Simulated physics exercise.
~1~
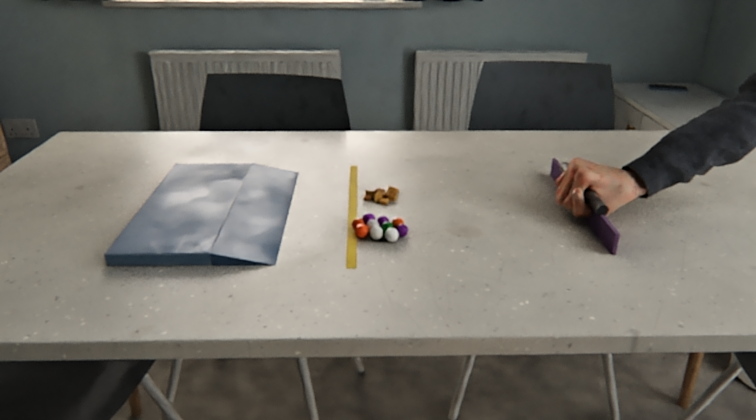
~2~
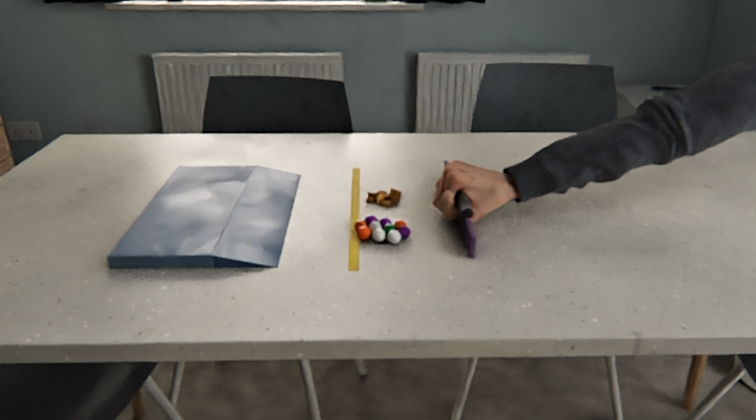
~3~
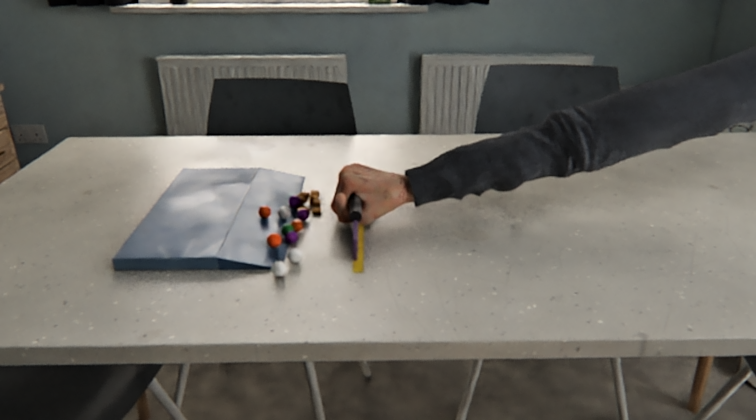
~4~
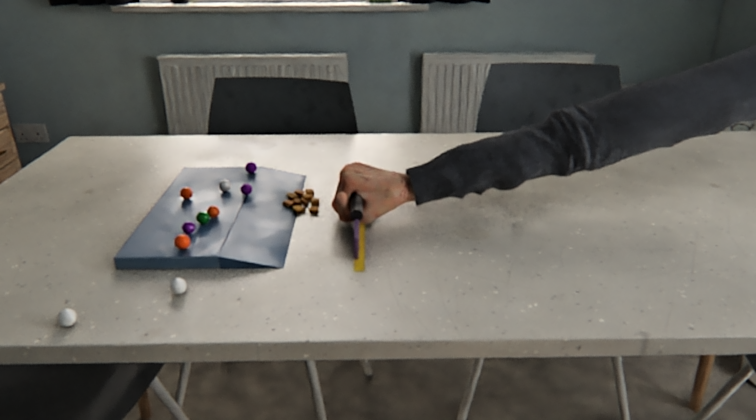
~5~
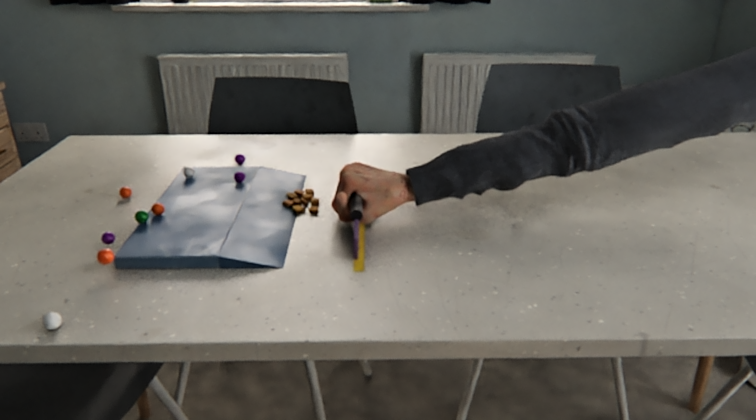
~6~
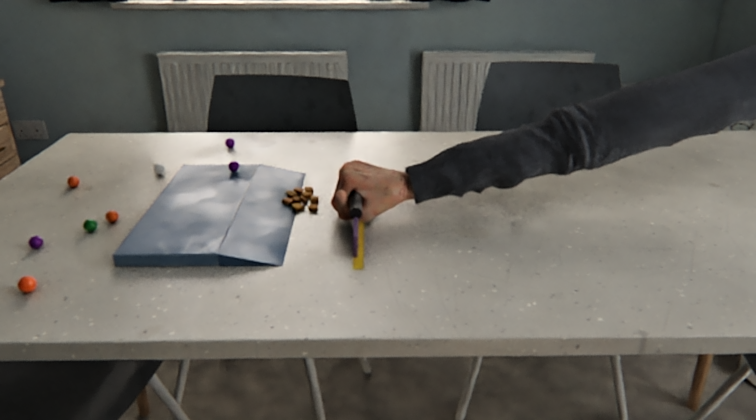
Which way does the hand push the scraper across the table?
The hand pushes the scraper to the left, towards the yellow tape and the ramp.
A hand in a dark sleeve slides a purple scraper leftward across a pale speckled table, seen from the front and slightly above, with chairs and radiators behind. Ahead of it lie a cluster of orange, purple, white and green balls and, farther back, a small heap of brown pieces, with yellow tape and a blue-grey ramp beyond. The scraper sweeps both lots along and stops at the tape. The balls roll on and scatter over and around the ramp, most ending beyond it. The brown pieces stay bunched at its lower right edge, only a few resting on it.
